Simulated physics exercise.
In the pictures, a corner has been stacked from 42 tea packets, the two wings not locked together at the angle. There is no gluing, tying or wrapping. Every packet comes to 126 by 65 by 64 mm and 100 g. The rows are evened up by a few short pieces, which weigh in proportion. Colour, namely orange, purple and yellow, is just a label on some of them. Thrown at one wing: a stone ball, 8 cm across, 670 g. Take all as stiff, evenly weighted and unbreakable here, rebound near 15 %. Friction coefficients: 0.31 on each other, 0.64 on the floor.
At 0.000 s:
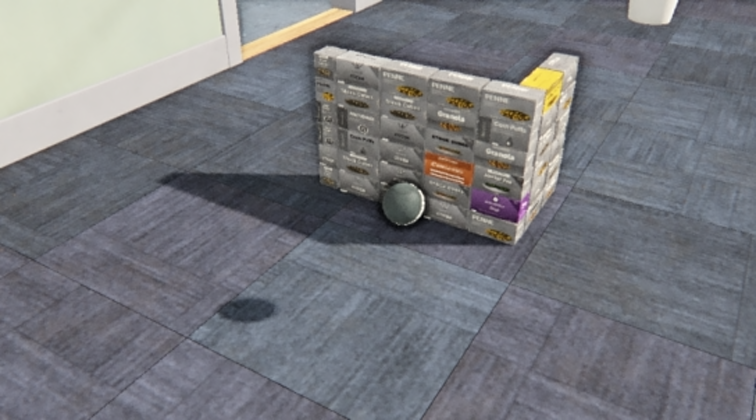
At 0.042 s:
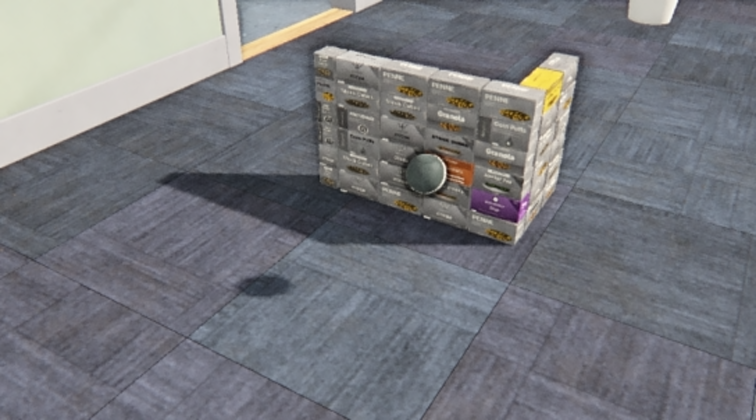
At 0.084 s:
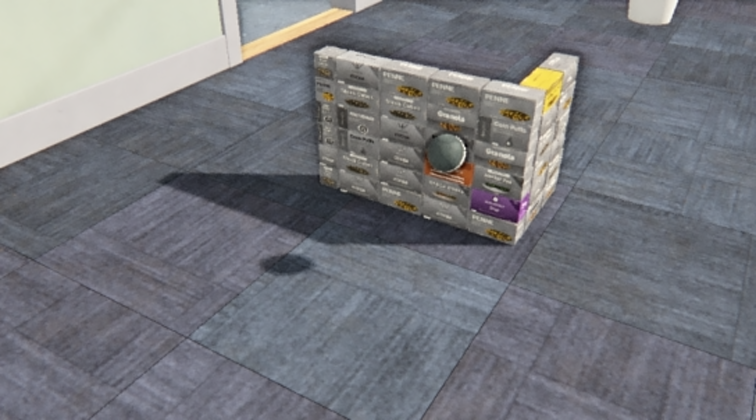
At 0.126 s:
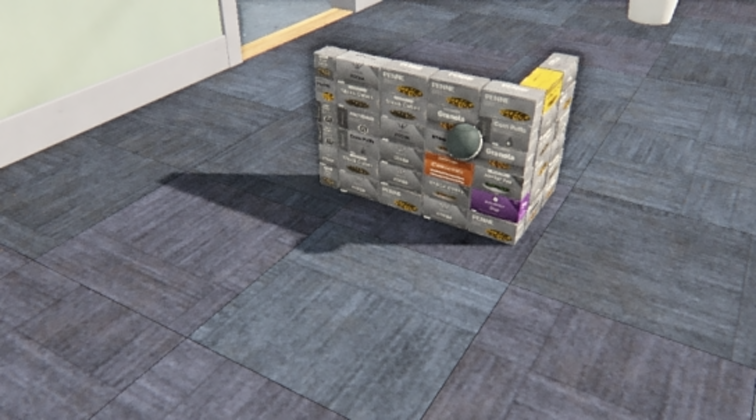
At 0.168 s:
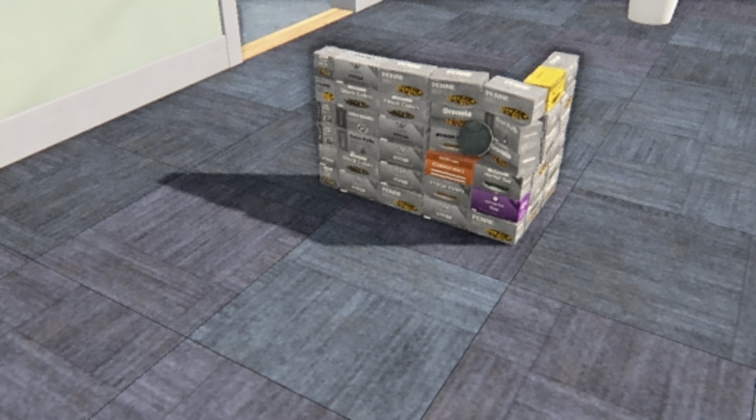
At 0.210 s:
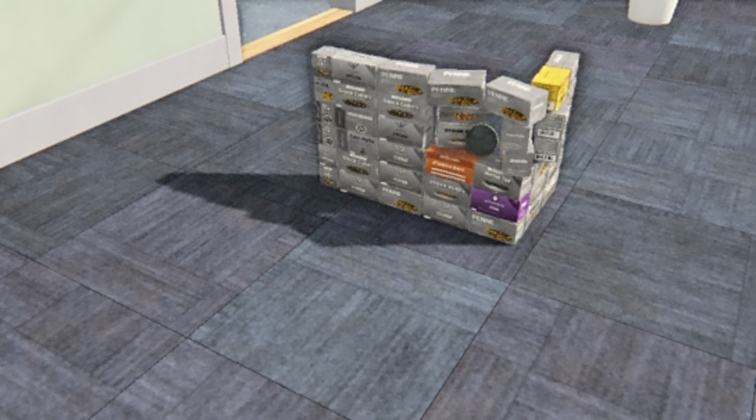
A dark, round ball flies up and to the right over a carpeted floor toward a low corner wall of stacked grey packets. It strikes the front face near the right end, then pushes in slightly as the upper packets around it shift and tilt, the yellow one moving a little.
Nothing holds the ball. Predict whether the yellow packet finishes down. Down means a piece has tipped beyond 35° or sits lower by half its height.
Prediction: It does.
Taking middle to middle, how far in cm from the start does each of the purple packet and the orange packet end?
The purple one ends 0 cm from its start and the orange one 16 cm.
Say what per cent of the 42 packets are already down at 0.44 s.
15 per cent at that moment.
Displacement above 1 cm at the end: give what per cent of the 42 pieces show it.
That makes 45 percent.
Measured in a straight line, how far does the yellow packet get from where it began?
I'd say close to 45 cm away from its start.
Around 0.27 s, ball still moving; none of the 42 packets down, 24 disturbed; yellow packet tipped 4°; orange packet tipped 3°.
Around 0.44 s, ball still moving; 6 of the 42 packets down; yellow packet tipped 43°, 37 mm lower; orange packet tipped 8°.
Around 0.76 s, ball still moving; 7 of the 42 packets down; yellow packet on its side; orange packet on its side.
Finally (1.7 s), ball rolling away; 7 of the 42 packets down; yellow packet on its side; orange packet on its side; purple packet unmoved. Seen by the last camera, middles, yellow packet near (668, 217), orange packet near (456, 190).
